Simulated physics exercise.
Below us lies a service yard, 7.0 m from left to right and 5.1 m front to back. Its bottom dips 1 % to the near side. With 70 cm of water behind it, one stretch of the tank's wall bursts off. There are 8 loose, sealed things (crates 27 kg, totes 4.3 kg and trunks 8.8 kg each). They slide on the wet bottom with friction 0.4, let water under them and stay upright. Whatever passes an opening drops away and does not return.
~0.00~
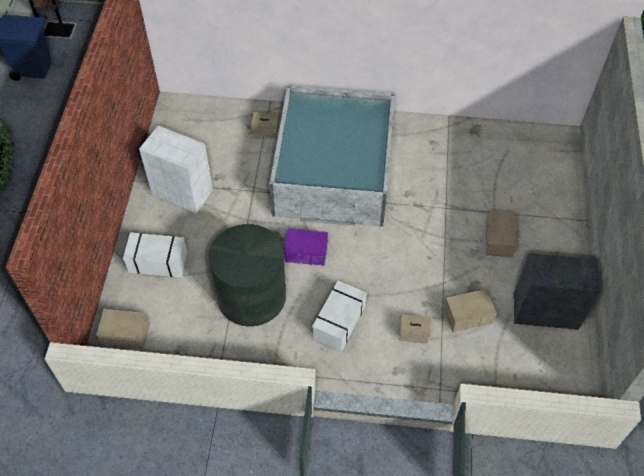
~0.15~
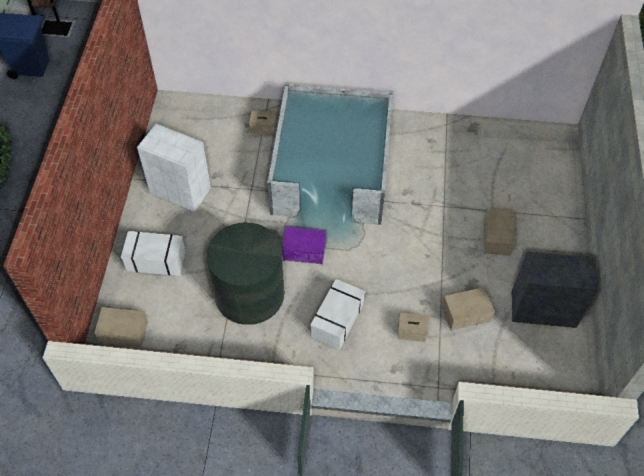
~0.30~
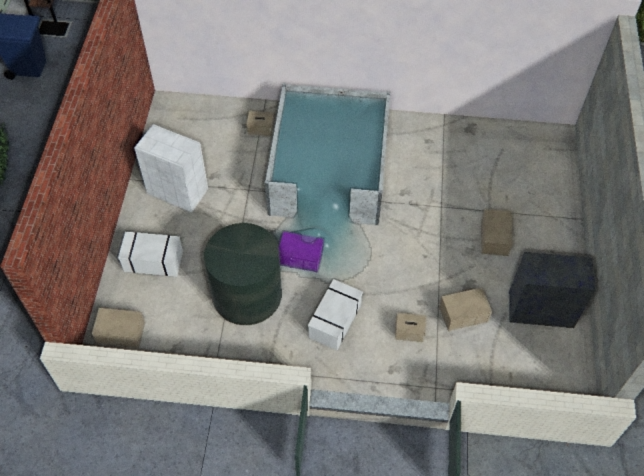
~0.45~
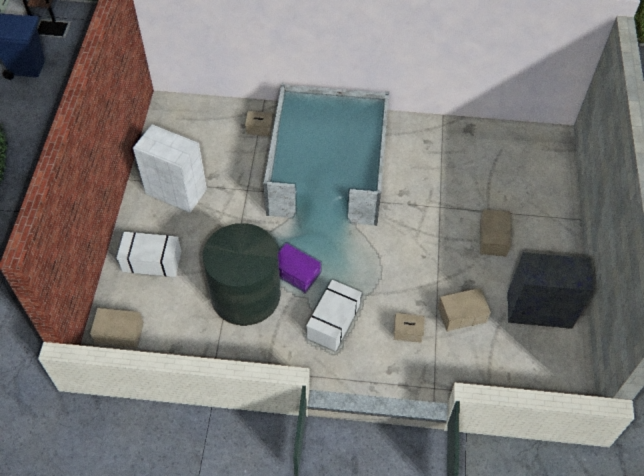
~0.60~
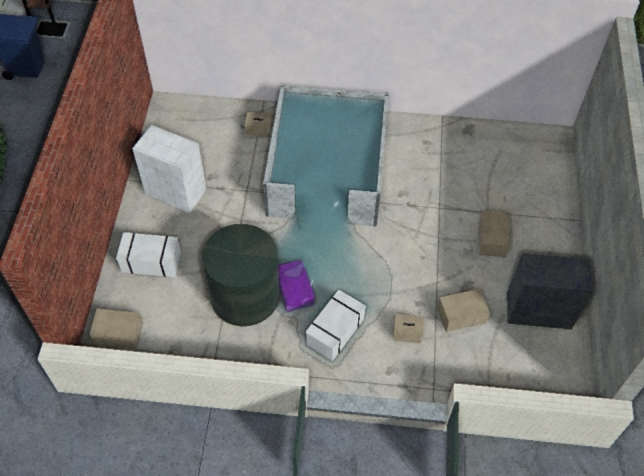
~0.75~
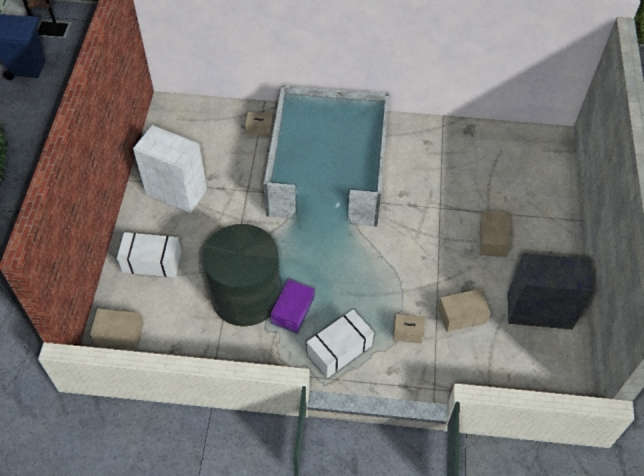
A raised tank of blue-green water stands against the pale back wall of a walled service yard, seen from high above. Around it on the concrete sit a dark green cylinder, a purple crate, tan boxes, white blocks and a dark cube, with red brick at left. The tank's near wall bursts open, water spreads forward, and the purple crate slides nearer, turning, before a black-strapped white trunk swivels slightly.
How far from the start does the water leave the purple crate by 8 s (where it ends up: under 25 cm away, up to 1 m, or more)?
The purple crate gets carried off.
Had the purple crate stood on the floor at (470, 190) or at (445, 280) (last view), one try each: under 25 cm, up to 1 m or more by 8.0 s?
In turn: It barely shifts; it barely shifts.
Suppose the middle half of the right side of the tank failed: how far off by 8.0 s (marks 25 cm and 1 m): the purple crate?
Then the purple crate barely shifts.
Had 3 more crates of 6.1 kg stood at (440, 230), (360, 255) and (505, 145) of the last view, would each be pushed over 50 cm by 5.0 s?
In turn: Short of it, past it, less.
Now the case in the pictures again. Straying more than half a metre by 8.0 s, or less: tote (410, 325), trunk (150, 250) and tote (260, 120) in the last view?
In that order: Past it, short of it, less.
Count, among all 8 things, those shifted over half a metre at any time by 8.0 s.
That makes 3.
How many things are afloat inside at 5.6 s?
At that moment 2.
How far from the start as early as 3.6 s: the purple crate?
Roughly 200 cm by then.
After 1.6 s the purple crate is near (278, 362), 1.9 m from its start, aground; 1 of 8 are out; 0 afloat.
After 3.6 s the purple crate is near (273, 360), 1.9 m from its start, aground; 1 of 8 are out; 0 afloat.
After 5.6 s the purple crate is near (273, 360), 1.9 m from its start, aground; 1 of 8 are out; 2 afloat.
After 8.0 s the purple crate is near (273, 360), 1.9 m from its start, aground; 1 of 8 are out; 1 afloat.
